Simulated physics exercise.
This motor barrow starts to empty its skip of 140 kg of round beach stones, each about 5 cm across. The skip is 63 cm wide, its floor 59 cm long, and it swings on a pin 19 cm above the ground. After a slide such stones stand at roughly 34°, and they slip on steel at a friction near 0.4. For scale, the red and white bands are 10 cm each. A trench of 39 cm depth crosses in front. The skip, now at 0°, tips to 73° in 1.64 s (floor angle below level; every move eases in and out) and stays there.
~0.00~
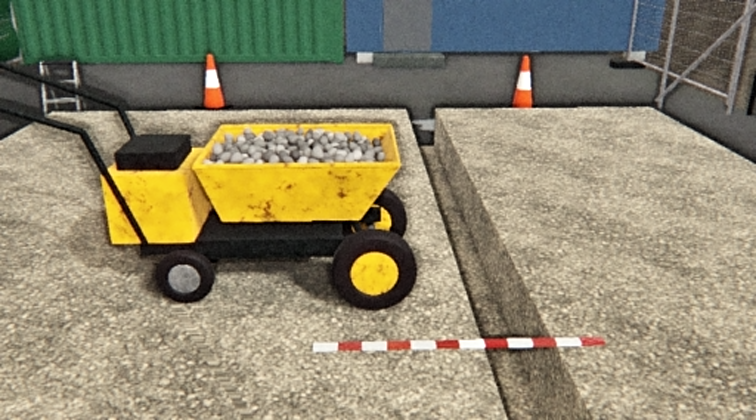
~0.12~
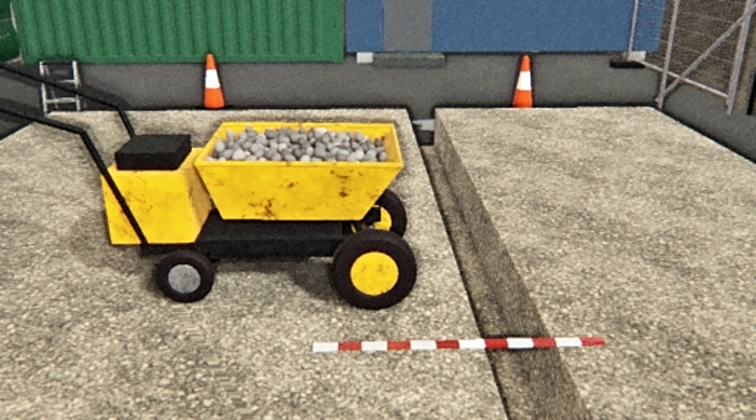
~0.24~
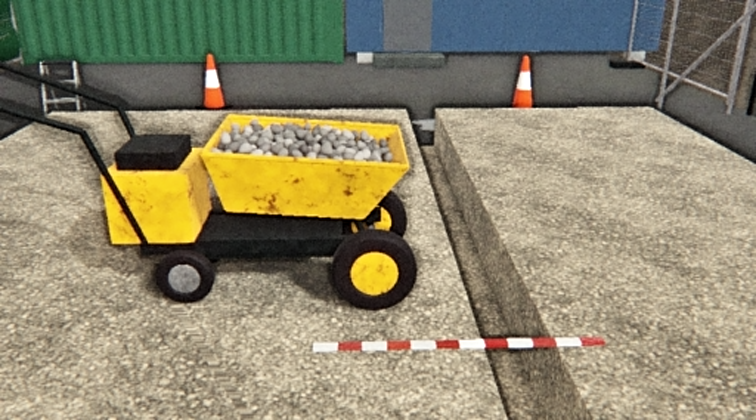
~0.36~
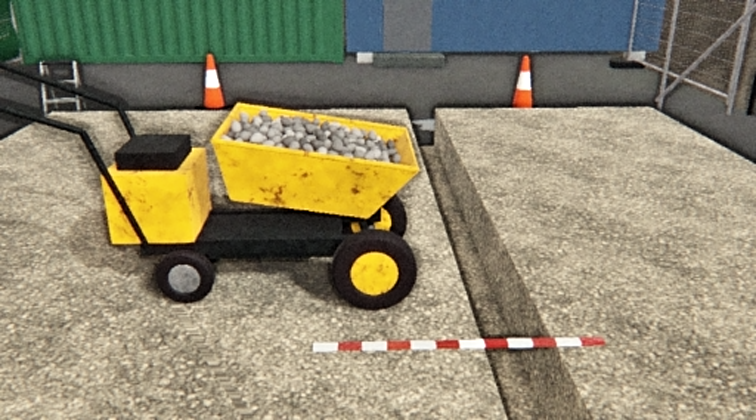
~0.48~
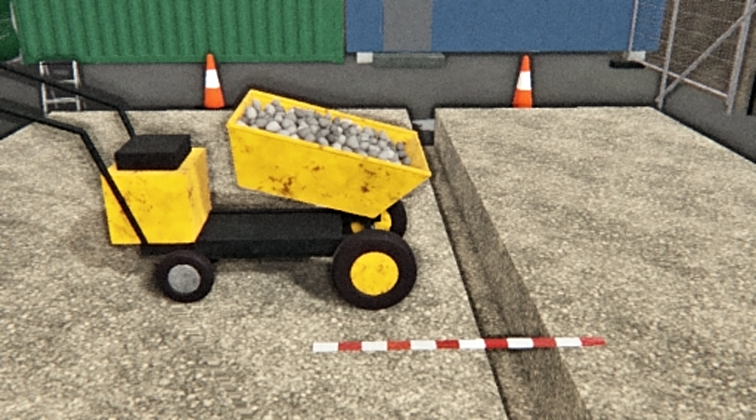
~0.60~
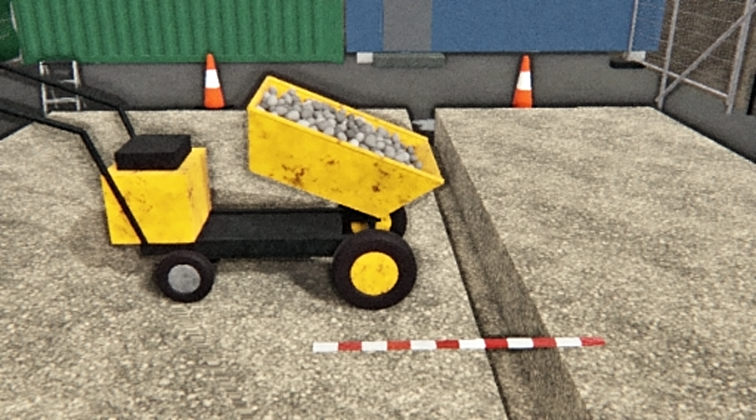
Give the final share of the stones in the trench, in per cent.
Roughly 60 per cent ends in the trench.
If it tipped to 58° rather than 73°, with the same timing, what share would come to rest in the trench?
It would be near 55 per cent.
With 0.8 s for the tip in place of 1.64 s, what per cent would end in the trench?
Then about 45 per cent.
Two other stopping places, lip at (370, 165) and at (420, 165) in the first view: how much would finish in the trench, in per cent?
First some 90, then 45 per cent.
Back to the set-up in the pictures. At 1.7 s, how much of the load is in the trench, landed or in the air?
Some 35 per cent.
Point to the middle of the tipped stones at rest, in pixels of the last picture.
Near (508, 316).
After 1.2 s the floor is at 62°; 95 % in the skip, 5 % in the trench; the foremost stones are at (515, 255).
After 1.7 s the floor is at 73°; 37 % in the skip, 33 % in the trench, 30 % past the trench; the foremost stones are at (651, 267).
After 2.1 s the floor is at 73°; 15 % in the skip, 45 % in the trench, 40 % past the trench; the foremost stones are at (733, 263).
After 4.0 s the floor is at 73°; 0 % in the skip, 60 % in the trench, 40 % past the trench; the foremost stones are past the picture's edge.
